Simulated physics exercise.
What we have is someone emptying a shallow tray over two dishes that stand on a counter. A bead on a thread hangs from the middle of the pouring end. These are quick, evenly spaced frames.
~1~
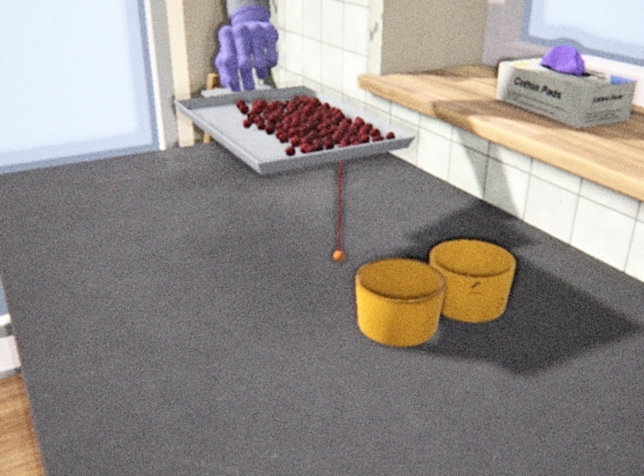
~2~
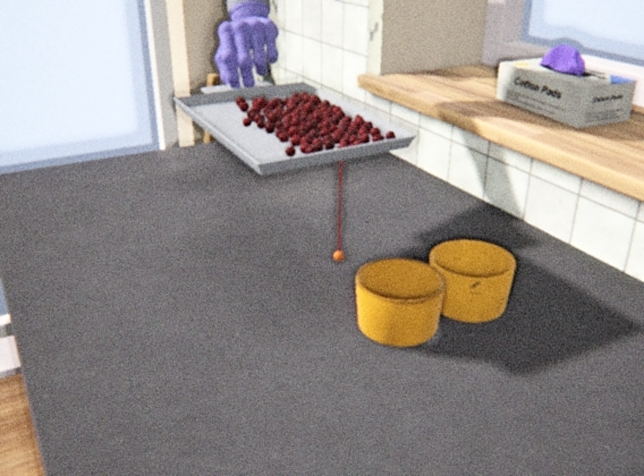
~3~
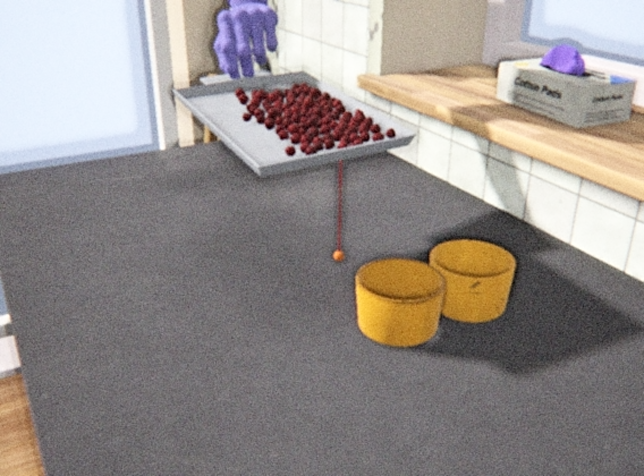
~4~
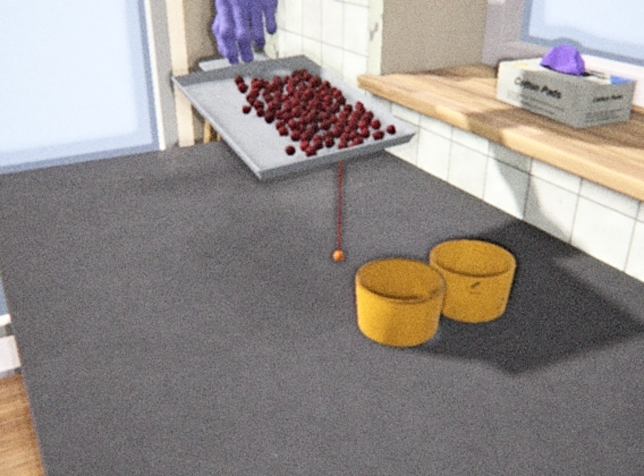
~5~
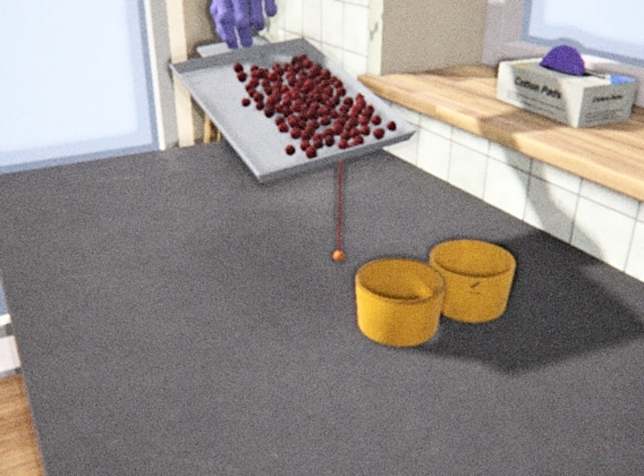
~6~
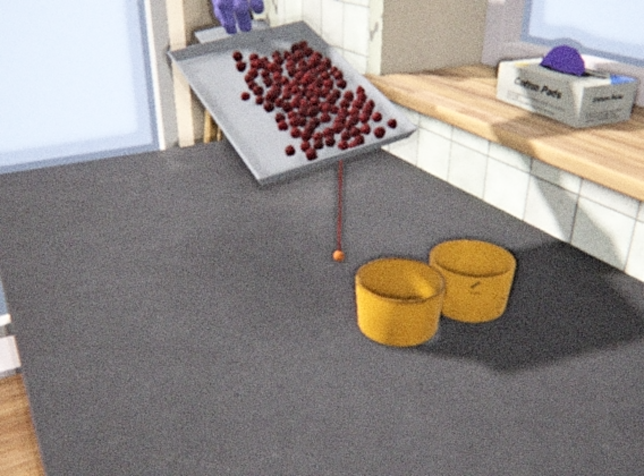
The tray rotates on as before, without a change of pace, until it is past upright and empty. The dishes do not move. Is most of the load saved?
Together they catch less than half.
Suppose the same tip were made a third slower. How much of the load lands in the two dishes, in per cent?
Near 0 %.
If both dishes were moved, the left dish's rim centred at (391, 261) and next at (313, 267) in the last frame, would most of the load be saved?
In turn: Below a half; less than half.
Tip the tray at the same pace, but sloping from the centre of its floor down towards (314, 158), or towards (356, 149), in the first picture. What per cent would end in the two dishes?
Near 20 % and 70 %.
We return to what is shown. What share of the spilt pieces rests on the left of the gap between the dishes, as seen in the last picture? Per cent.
Near 100 %.
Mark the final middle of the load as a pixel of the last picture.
Near (285, 352).
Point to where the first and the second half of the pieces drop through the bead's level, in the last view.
First near (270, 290), later near (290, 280).
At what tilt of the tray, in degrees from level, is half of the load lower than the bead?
At about 85°.
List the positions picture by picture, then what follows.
Corners of the pouring end (261, 160) and (409, 135), level; middle of the load (310, 124), dried cherries; left dish (425, 318); right dish (498, 295); bead on its thread (339, 256), in the first frame.
Corners of the pouring end (261, 161) and (409, 135), level; middle of the load (310, 123), in the second frame.
Corners of the pouring end (261, 163) and (409, 133), tipped barely, lowest at the left corner; middle of the load (310, 118), in the third frame.
Corners of the pouring end (262, 167) and (409, 131), tipped a little, lowest at the left corner; middle of the load (310, 111), in the fourth frame.
Corners of the pouring end (262, 170) and (410, 129), tipped a little, lowest at the left corner; middle of the load (310, 104), in the fifth frame.
Corners of the pouring end (262, 174) and (410, 127), tipped clearly, lowest at the left corner; middle of the load (310, 97); left dish (425, 318); right dish (498, 295), in the sixth frame.
Just after the last frame, tray tipped steeply; the larger part on the tray; about a tenth outside both; roughly a quarter in the air.
A moment on, tray tipped past a quarter turn; just a few in the left dish; almost all outside both; about a tenth in the air.
Further on, tray tipped past a quarter turn; just a few in the left dish; almost all outside both.
When it is over, tray tipped past a quarter turn; just a few in the left dish; not one in the right dish; almost all outside both.
